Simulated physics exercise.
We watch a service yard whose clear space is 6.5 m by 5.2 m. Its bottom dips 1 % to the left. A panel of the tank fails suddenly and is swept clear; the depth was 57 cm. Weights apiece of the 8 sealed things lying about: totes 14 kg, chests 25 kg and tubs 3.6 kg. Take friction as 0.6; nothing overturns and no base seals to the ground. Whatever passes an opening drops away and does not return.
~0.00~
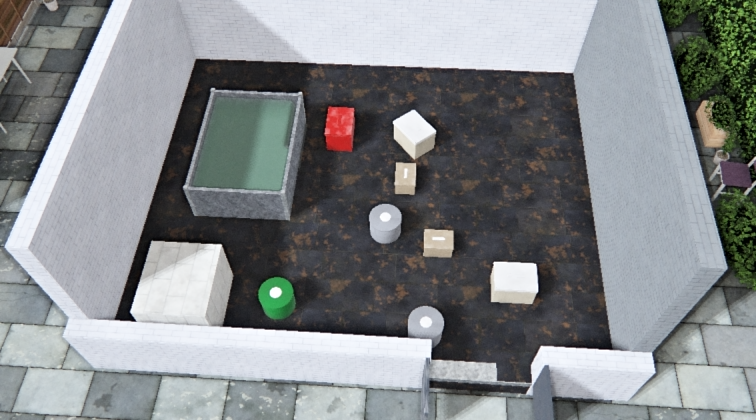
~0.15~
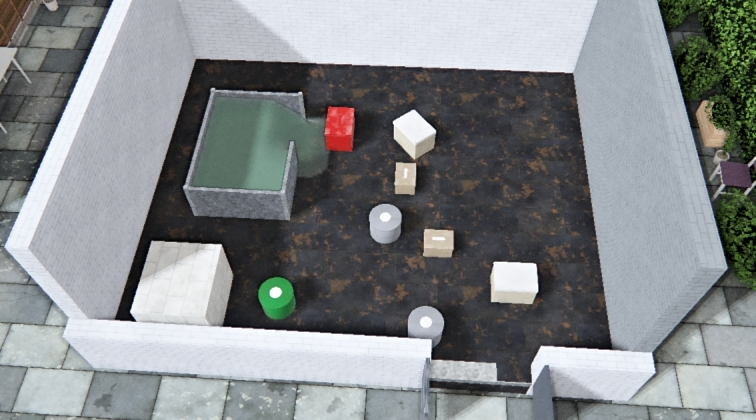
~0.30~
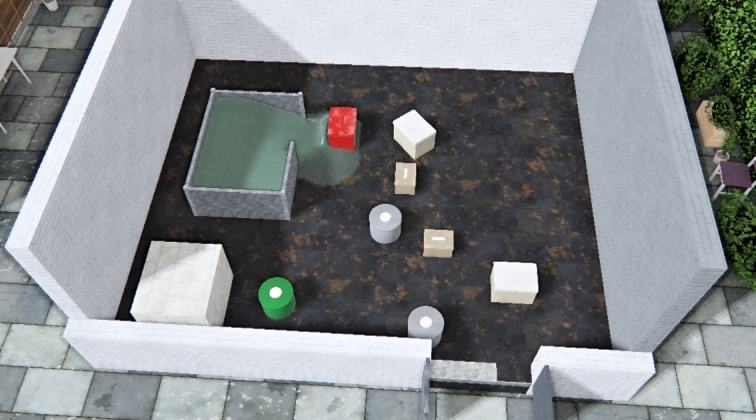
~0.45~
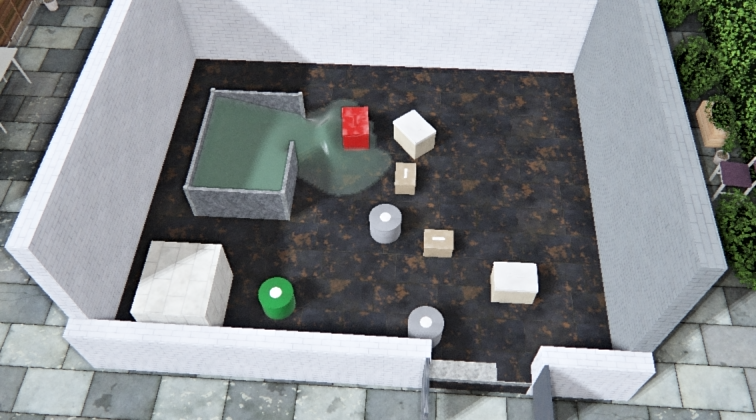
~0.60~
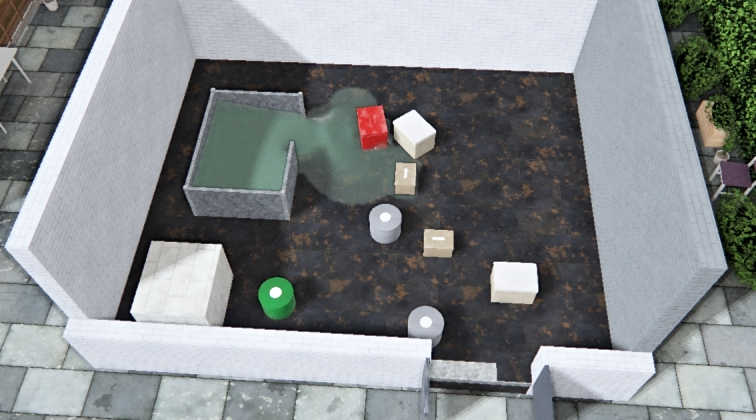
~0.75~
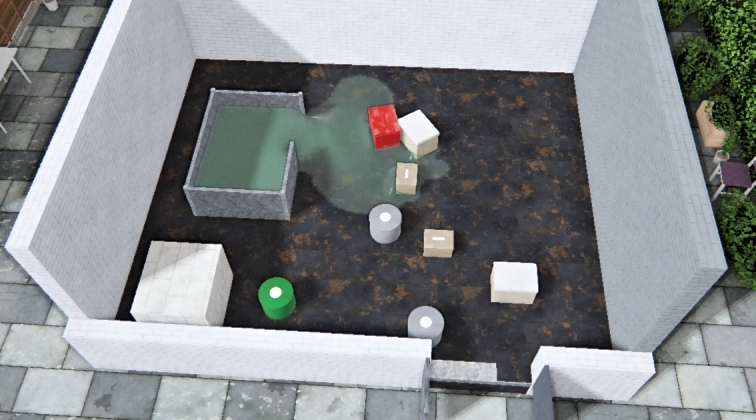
A walled tank's side opens and water spreads rightward, pushing the red chest toward a white one.
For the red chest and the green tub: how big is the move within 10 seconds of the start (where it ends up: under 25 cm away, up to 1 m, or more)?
The red chest gets carried off; the green tub moves a short way.
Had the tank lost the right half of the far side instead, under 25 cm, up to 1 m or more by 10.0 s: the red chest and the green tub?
In that case the red chest holds its place, the green tub holds its place.
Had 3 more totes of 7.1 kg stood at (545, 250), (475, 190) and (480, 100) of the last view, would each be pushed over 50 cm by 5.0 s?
In that order: Past it, past it, past it.
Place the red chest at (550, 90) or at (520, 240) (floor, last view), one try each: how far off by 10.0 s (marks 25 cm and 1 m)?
In that order: It ends far away; it barely shifts.
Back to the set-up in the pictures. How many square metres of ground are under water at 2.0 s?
Some 16 m2.
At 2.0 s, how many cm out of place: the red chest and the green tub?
About 200 and 0 cm.
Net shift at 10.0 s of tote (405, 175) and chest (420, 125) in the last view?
In that order: 200 cm, 120 cm.
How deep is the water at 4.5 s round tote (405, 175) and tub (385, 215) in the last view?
Roughly 6 and 1 cm.
After 2.0 s the red chest is near (463, 101), 2.0 m from its start, aground; the green tub is near (276, 293), 0.0 m from its start, aground; 0 of 8 are out; 0 afloat.
After 4.5 s the red chest is near (490, 92), 2.4 m from its start, aground; the green tub is near (276, 293), 0.0 m from its start, aground; 0 of 8 are out; 0 afloat.
After 7.0 s the red chest is near (490, 92), 2.4 m from its start, aground; the green tub is near (276, 293), 0.0 m from its start, aground; 0 of 8 are out; 2 afloat.
After 10.0 s the red chest is near (490, 92), 2.4 m from its start, aground; the green tub is near (242, 275), 0.5 m from its start, afloat; 0 of 8 are out; 3 afloat.
